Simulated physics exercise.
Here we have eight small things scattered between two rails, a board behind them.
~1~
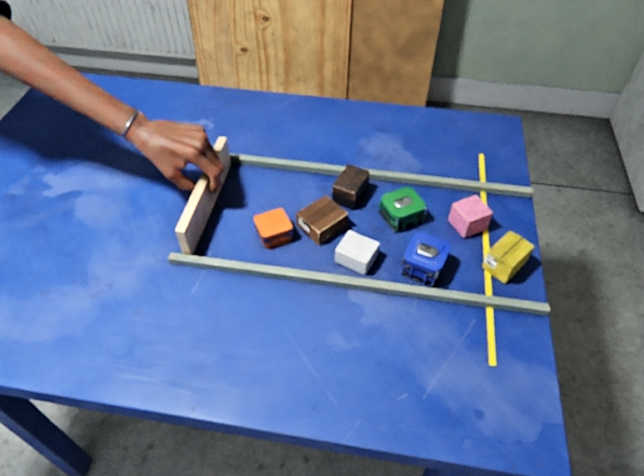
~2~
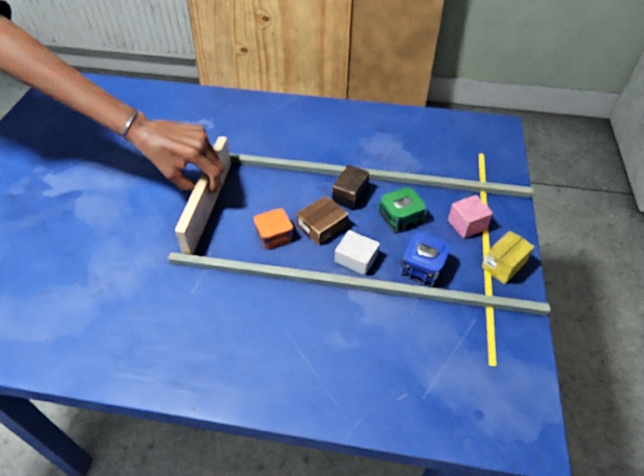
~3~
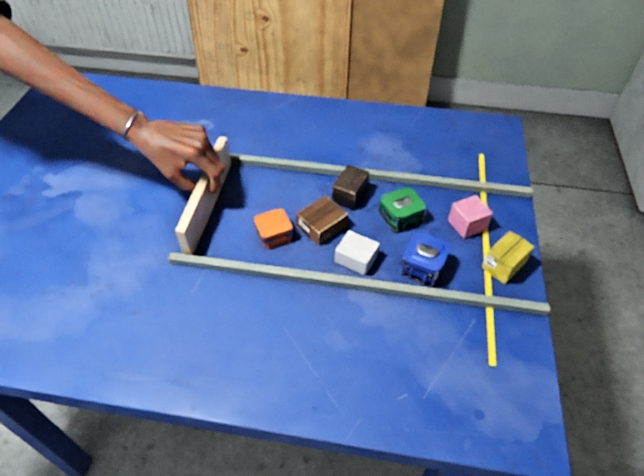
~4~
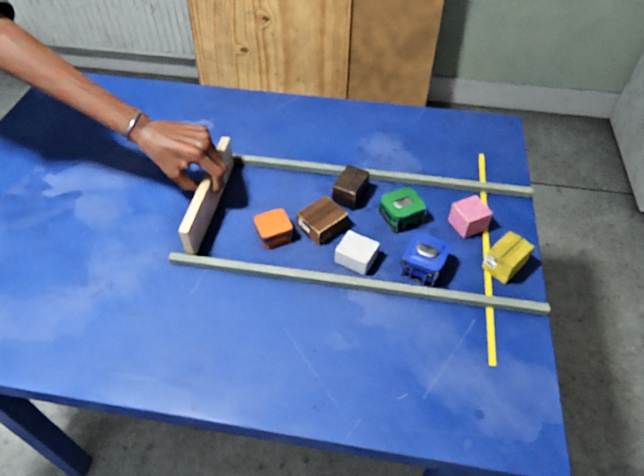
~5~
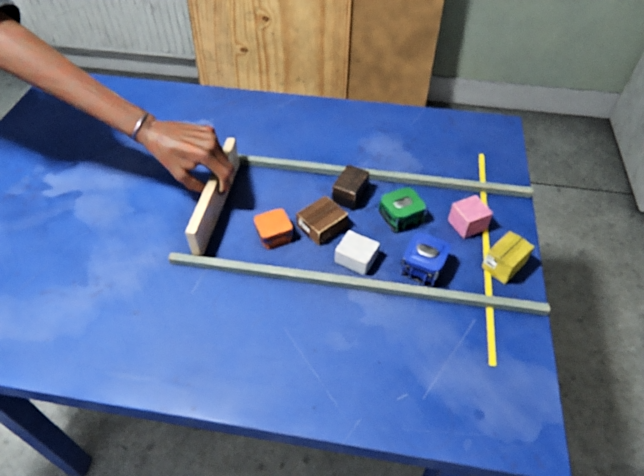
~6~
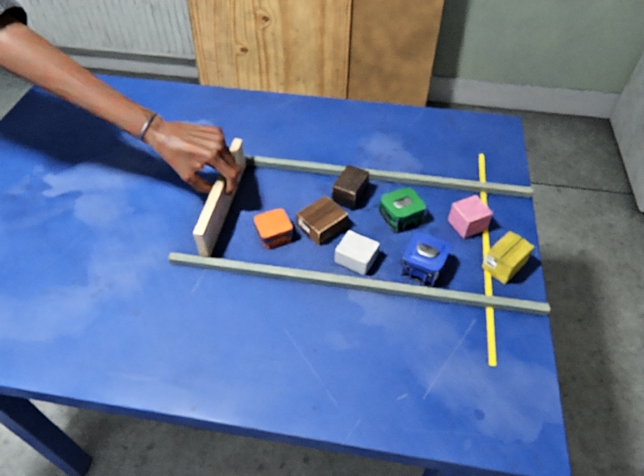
A blue table stands on a grey floor near a pale wall and wooden panels, seen from above at an angle by a still camera. Between two pale rails lie eight small things: orange, brown, dark brown, white, green, blue, pink and yellow, the last over a yellow strip at right. A hand at left holds an upright board, still at first, then slides it slightly rightward, touching nothing else.
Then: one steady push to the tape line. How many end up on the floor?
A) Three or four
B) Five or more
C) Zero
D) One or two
A.
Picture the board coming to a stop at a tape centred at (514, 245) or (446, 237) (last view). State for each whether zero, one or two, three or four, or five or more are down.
First tape: 5 or more. Second tape: Just one or two.
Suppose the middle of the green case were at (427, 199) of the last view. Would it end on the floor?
From there it stays put.
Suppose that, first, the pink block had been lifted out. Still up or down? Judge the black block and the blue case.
Looking at the two, the black block stays up top and the blue case ends up below.
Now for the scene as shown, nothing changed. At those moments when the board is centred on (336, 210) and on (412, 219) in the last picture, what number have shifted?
4 by the first point, 8 by the second.
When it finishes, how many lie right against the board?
Well, it touches 3.
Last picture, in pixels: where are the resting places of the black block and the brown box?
They end up close to (499, 202) and (506, 239).
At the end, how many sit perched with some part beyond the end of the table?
The total comes out at 2.
Soon after, none off yet; yellow box at rest near (507, 257); pink block at rest near (470, 217); blue case at rest near (425, 259).
In the end, the number that fall off is three or four; gone, blue case, pink block and yellow box.
